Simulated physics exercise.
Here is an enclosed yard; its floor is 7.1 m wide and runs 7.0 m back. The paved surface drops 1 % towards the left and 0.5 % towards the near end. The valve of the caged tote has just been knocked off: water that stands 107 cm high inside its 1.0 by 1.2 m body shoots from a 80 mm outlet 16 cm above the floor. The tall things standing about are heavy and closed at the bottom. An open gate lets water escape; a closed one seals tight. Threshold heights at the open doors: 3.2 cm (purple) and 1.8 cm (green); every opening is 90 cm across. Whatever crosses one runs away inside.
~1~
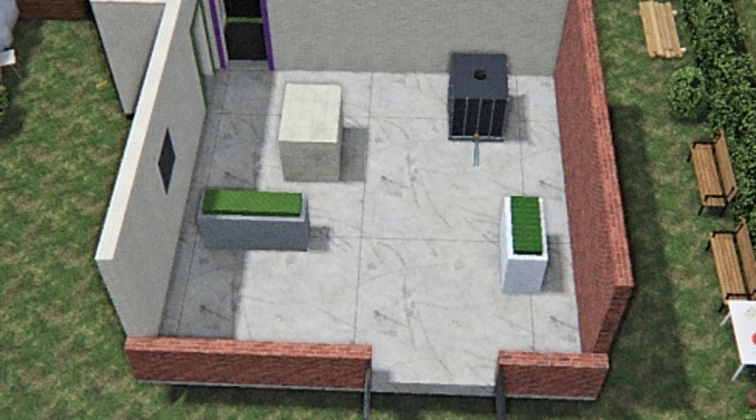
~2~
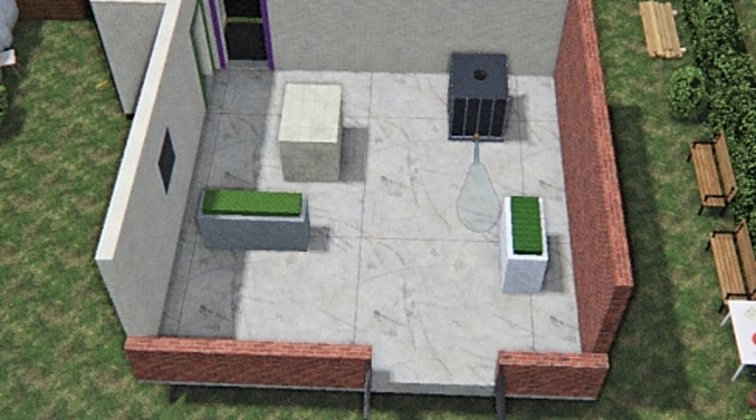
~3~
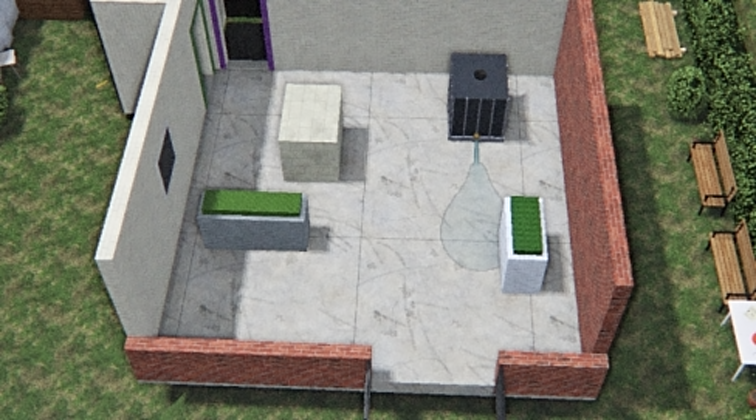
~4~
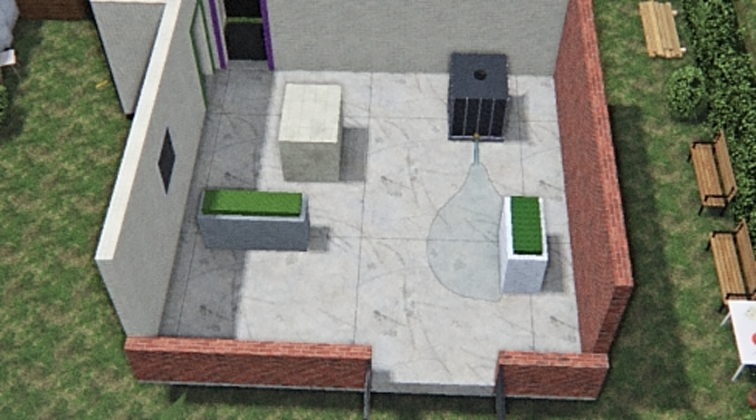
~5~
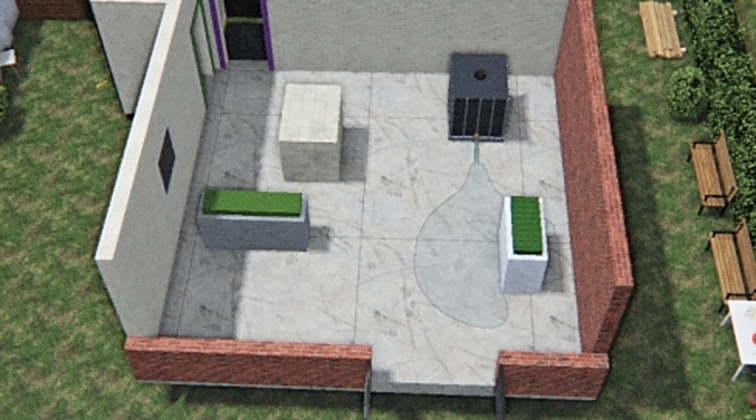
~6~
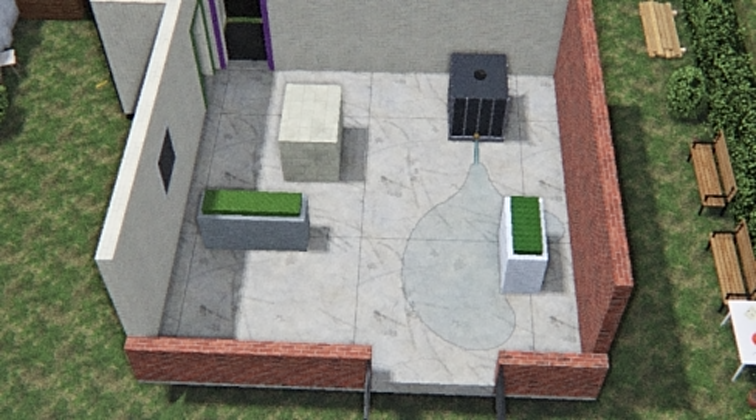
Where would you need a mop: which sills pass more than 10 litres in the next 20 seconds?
Within that time: At the purple door it stays under the limit; at the green door it keeps below the limit.
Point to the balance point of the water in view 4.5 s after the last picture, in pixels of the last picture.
Around (455, 280).
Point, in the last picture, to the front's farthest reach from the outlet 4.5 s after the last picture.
Near (316, 366).
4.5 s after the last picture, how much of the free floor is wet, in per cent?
Near 25 per cent is wet.
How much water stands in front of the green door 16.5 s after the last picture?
About 0.0 cm.
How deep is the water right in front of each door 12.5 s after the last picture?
In cm: Purple 0.0, green 0.0.
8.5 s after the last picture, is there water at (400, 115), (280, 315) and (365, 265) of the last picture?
In turn: Dry, flooded, under water.
Then, 1.5 s after the last picture water covers 15 % of the floor and is deepest (3 cm) near (475, 170); purple door not reached, green door not reached.
Then, 4.5 s after the last picture water covers 25 % of the floor and is deepest (3 cm) near (475, 170); purple door not reached, green door not reached.
Then, 8.5 s after the last picture water covers 30 % of the floor and is deepest (3 cm) near (475, 170); purple door not reached, green door not reached.
Then, 12.5 s after the last picture water covers 40 % of the floor and is deepest (4 cm) near (496, 231); purple door not reached, green door not reached.
Then, 16.5 s after the last picture water covers 45 % of the floor and is deepest (4 cm) near (496, 231); purple door not reached, green door not reached.
